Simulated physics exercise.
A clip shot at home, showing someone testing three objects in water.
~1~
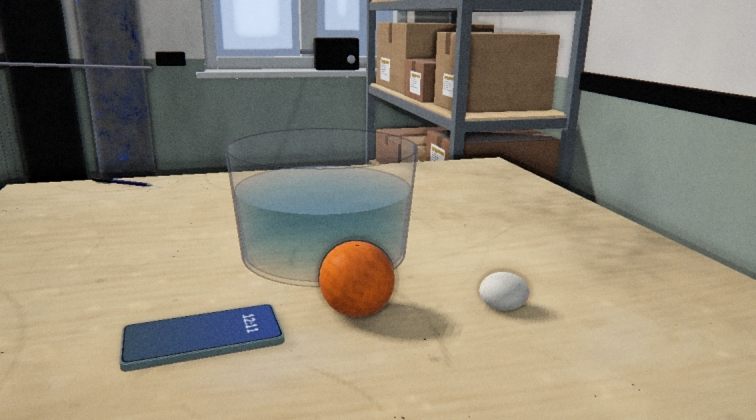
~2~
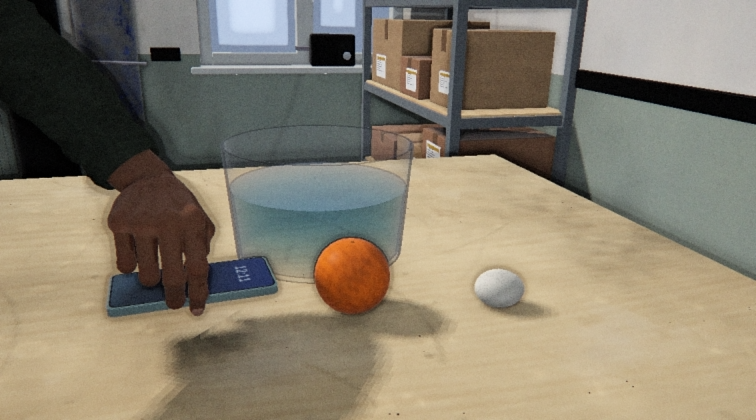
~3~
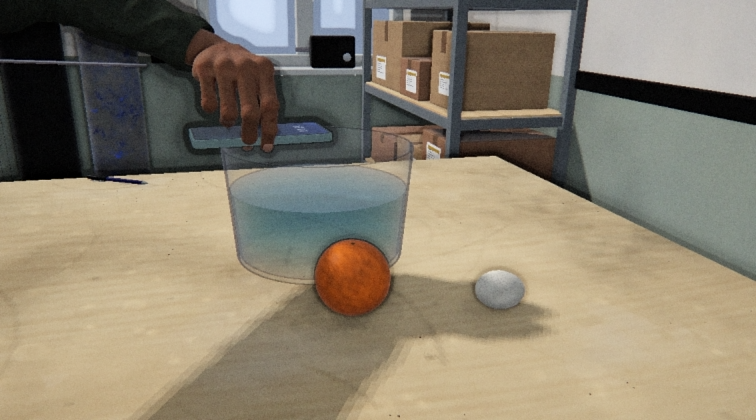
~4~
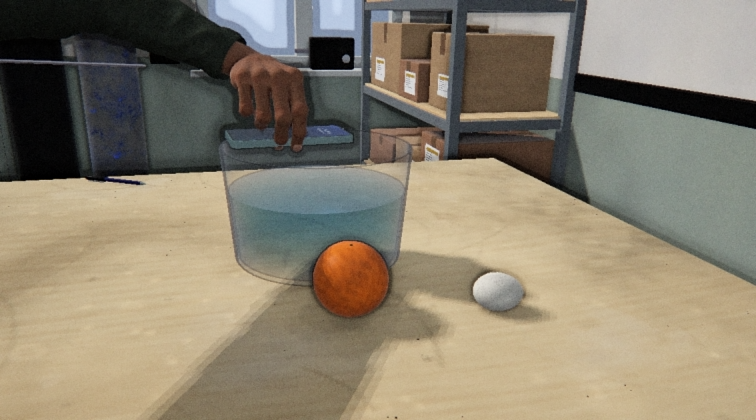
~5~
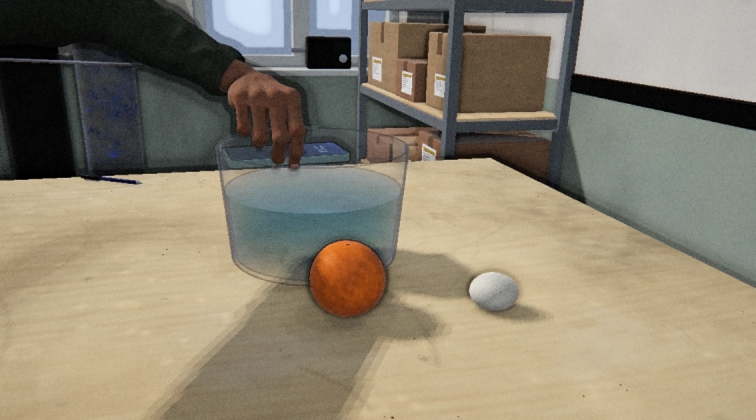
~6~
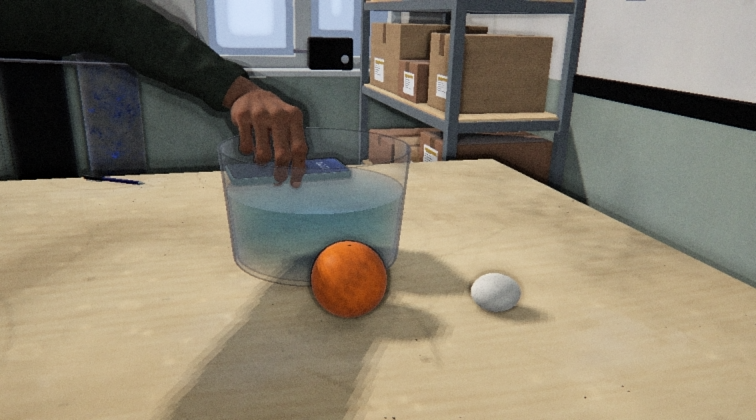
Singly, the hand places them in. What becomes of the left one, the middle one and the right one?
So the left falls to the base, the middle holds at the top, and the right falls to the base.
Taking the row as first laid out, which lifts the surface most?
I say the central item.
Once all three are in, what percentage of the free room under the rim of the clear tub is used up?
Result: 16 %.
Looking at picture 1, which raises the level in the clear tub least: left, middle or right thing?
I'd pick the piece on the far right.
Shortly, the phone ends at the bottom.
Then, the orange bobs at the top.
At the finish, the egg ends at the bottom; afloat, orange.
